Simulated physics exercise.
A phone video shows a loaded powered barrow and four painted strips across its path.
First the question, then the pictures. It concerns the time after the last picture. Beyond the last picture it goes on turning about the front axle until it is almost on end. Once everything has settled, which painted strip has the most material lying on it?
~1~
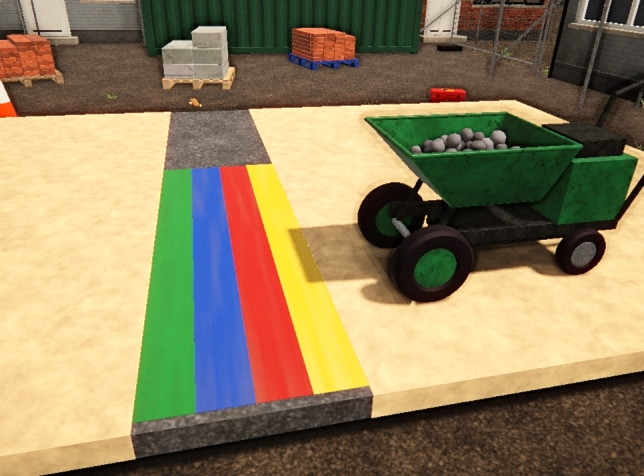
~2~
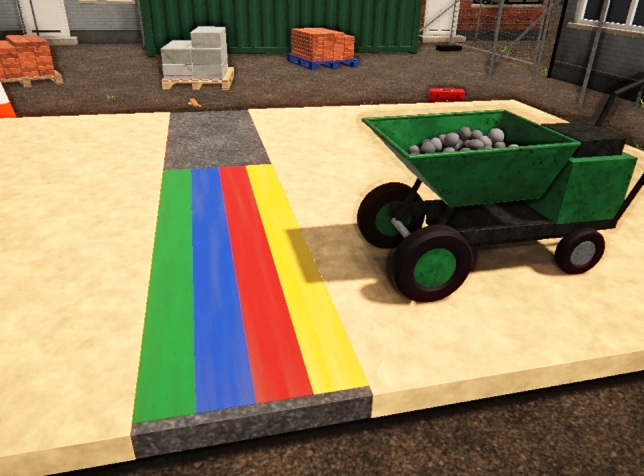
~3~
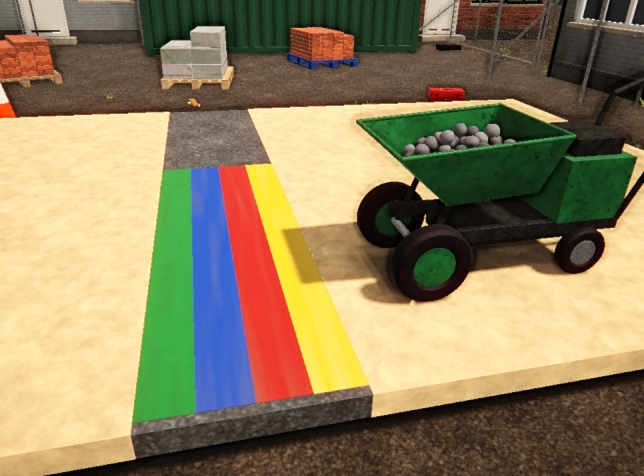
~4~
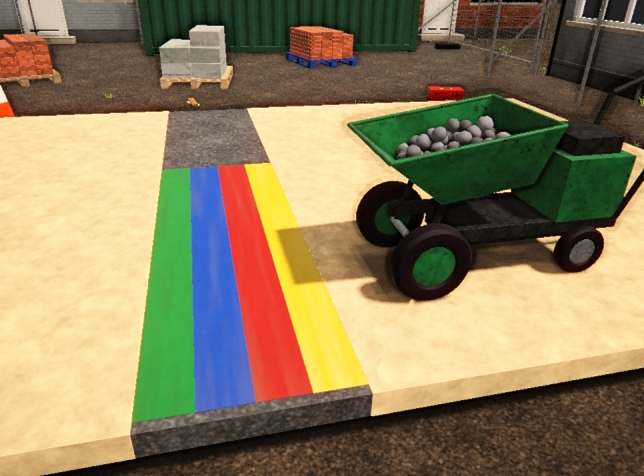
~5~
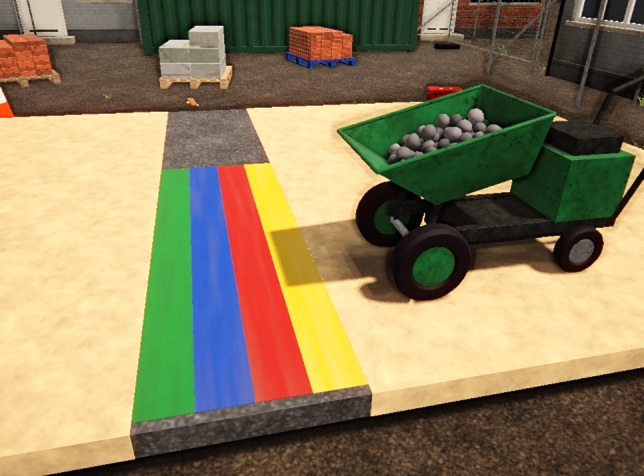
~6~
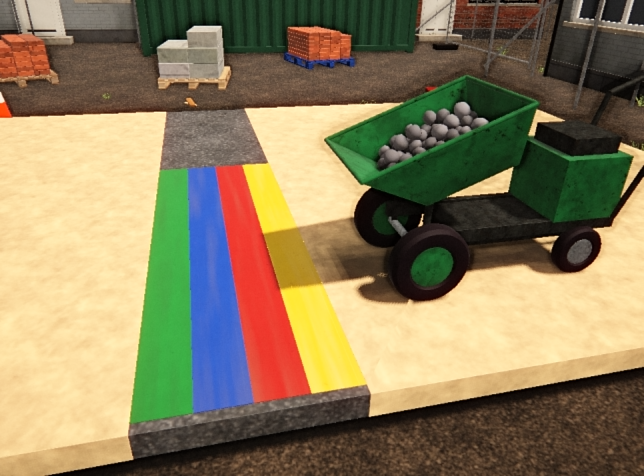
Most of it lies on the red strip.
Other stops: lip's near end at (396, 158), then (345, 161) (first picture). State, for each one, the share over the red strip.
Estimates, in order: 30 % then 0 %.
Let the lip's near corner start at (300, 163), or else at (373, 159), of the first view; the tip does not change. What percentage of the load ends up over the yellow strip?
The first spot gives roughly 0 %; the second gives roughly 0 %.
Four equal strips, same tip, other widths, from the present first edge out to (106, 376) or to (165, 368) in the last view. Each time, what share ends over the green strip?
Shares: Close to 10 %; close to 10 %.
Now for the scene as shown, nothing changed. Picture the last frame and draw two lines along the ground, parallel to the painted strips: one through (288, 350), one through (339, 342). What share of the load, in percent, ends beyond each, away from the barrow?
Close to 80 and 100 per cent respectively.
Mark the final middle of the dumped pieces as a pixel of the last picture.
About (236, 286).
Just after the last frame, skip tipped steeply; every one in the skip.
A moment on, skip tipped right over; roughly a third in the skip; about a tenth over the yellow strip; roughly half over the red strip; about a tenth over the blue strip.
Further on, skip tipped right over; just a few in the skip; about a tenth over the yellow strip; roughly a third over the red strip; roughly a quarter over the blue strip; about a tenth over the green strip; about a tenth off the paint.
When it is over, skip tipped right over; just a few in the skip; about a tenth over the yellow strip; roughly a third over the red strip; roughly a quarter over the blue strip; about a tenth over the green strip; about a tenth off the paint.
